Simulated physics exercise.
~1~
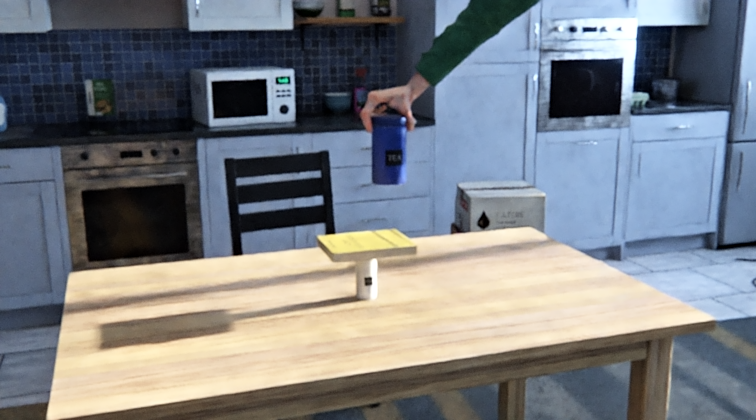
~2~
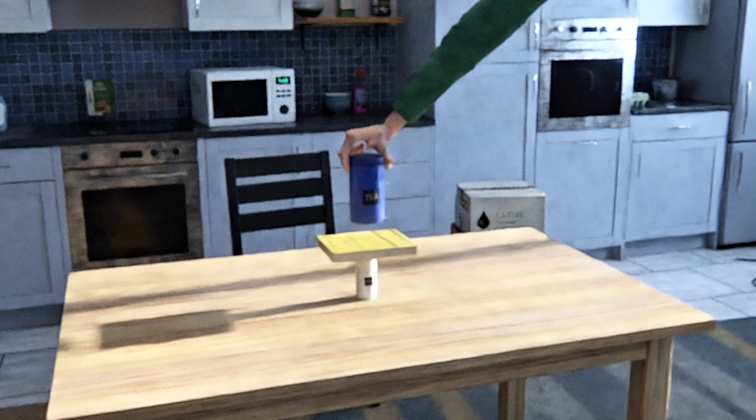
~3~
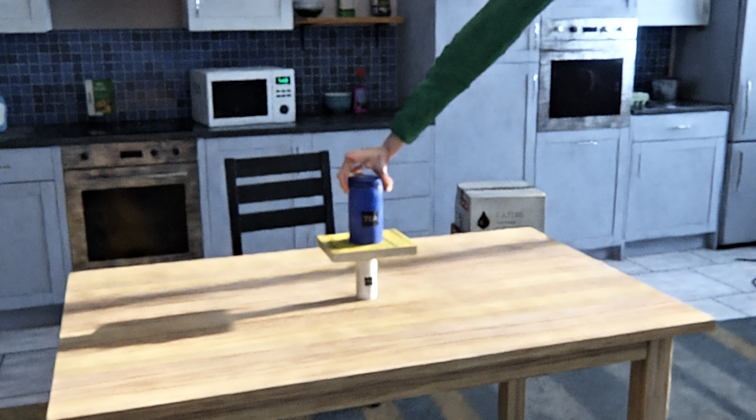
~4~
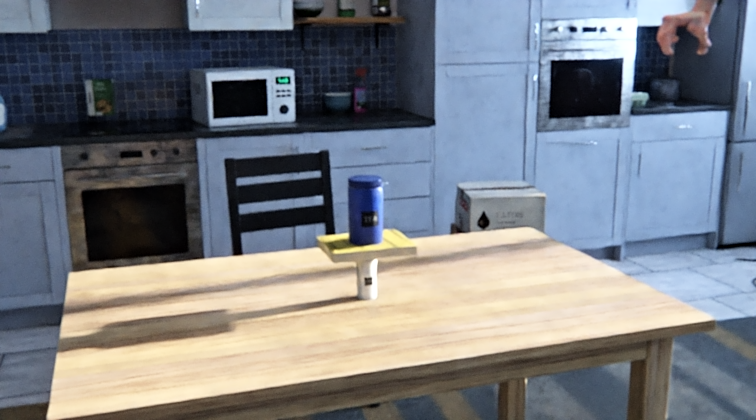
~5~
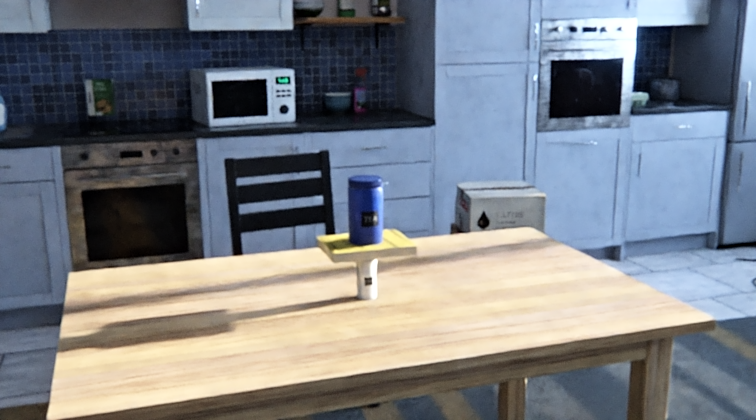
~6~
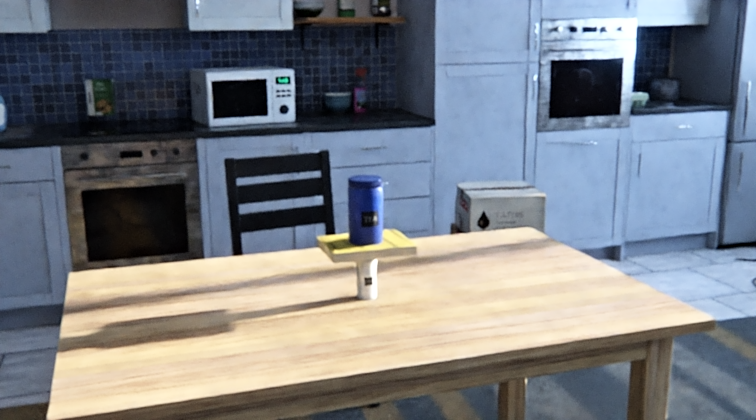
In a kitchen, a hand lowered a blue jar onto a yellow book balanced on a small white shaker on a wooden table, then let go and drew back to the right, and the little stack stayed standing, perfectly still.
